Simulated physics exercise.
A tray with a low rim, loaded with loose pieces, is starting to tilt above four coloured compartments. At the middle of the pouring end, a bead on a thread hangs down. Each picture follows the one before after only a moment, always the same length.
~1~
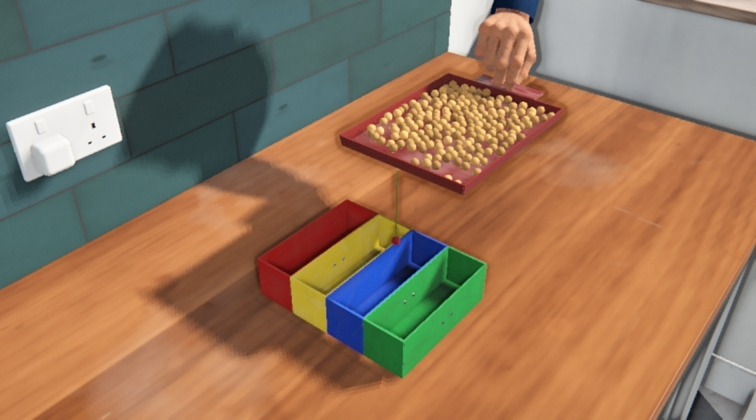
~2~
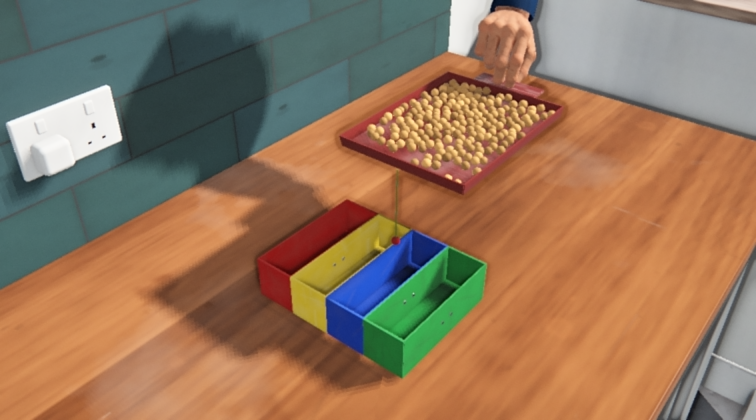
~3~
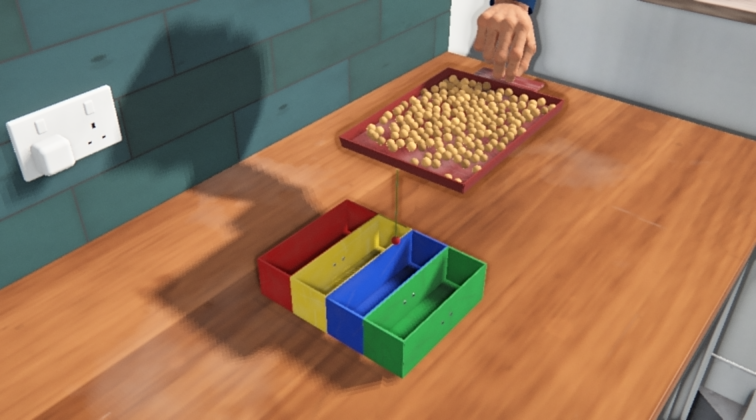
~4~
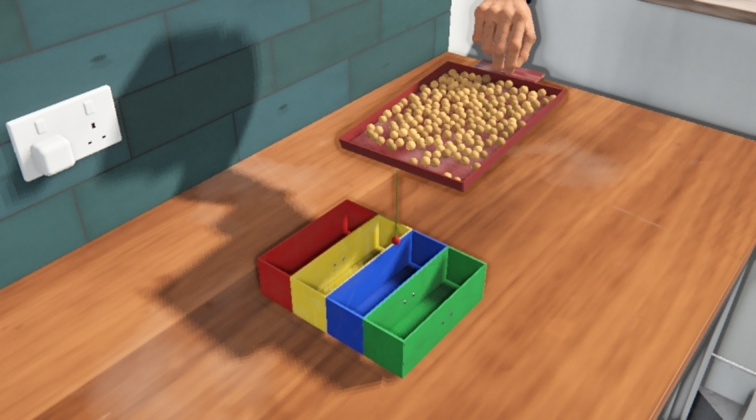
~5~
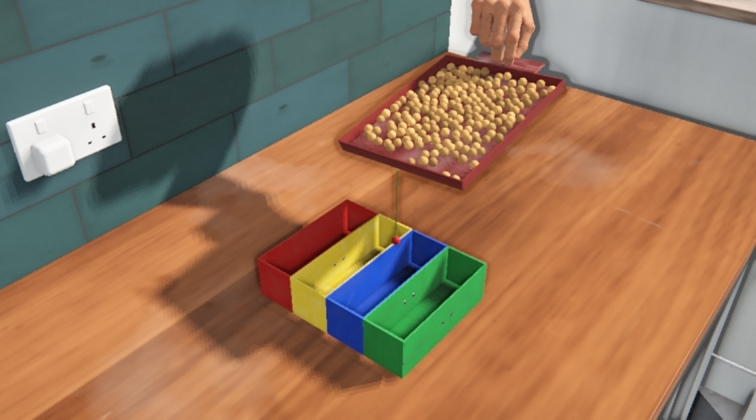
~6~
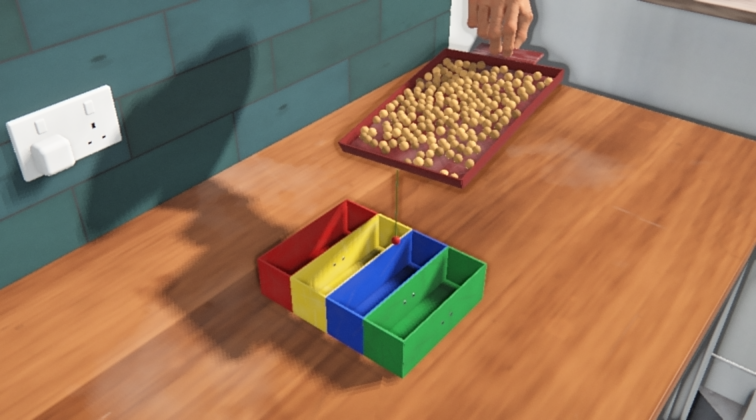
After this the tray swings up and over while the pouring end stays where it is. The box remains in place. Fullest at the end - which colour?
Red cell.
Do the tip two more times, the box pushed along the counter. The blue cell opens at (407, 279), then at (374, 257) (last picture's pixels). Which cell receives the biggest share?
You'd see the red one win the first time and the cell in yellow win the second.
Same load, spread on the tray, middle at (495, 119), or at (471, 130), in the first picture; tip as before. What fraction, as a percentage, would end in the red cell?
It would be roughly 60 per cent for the first and roughly 60 per cent for the second.
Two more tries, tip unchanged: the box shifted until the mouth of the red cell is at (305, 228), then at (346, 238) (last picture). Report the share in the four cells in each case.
First placement near 90 percent, second near 70 percent.
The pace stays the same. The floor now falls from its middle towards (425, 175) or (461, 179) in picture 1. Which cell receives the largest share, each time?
Green; the green one.
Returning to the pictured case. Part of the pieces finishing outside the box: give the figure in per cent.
Around 10 in a hundred.
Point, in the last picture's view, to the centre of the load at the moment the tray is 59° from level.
Somewhere near pixel (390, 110).
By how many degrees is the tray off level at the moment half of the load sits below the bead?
The angle is roughly 85° at that point.
Shortly afterwards, tray tipped steeply; all but a few on the tray; only a few in the red cell; only a few in the yellow cell; only a few falling or outside the box.
Next, tray tipped right over; a little on the tray; near half in the red cell; near a quarter in the yellow cell; only a few in the blue cell; only a few in the green cell; a little falling or outside the box.
Some moments later, tray tipped past a quarter turn; near two thirds in the red cell; near a quarter in the yellow cell; a little in the blue cell; only a few in the green cell; a little falling or outside the box.
In the end, tray tipped past a quarter turn; near two thirds in the red cell; near a quarter in the yellow cell; a little in the blue cell; only a few in the green cell; a little outside the box.
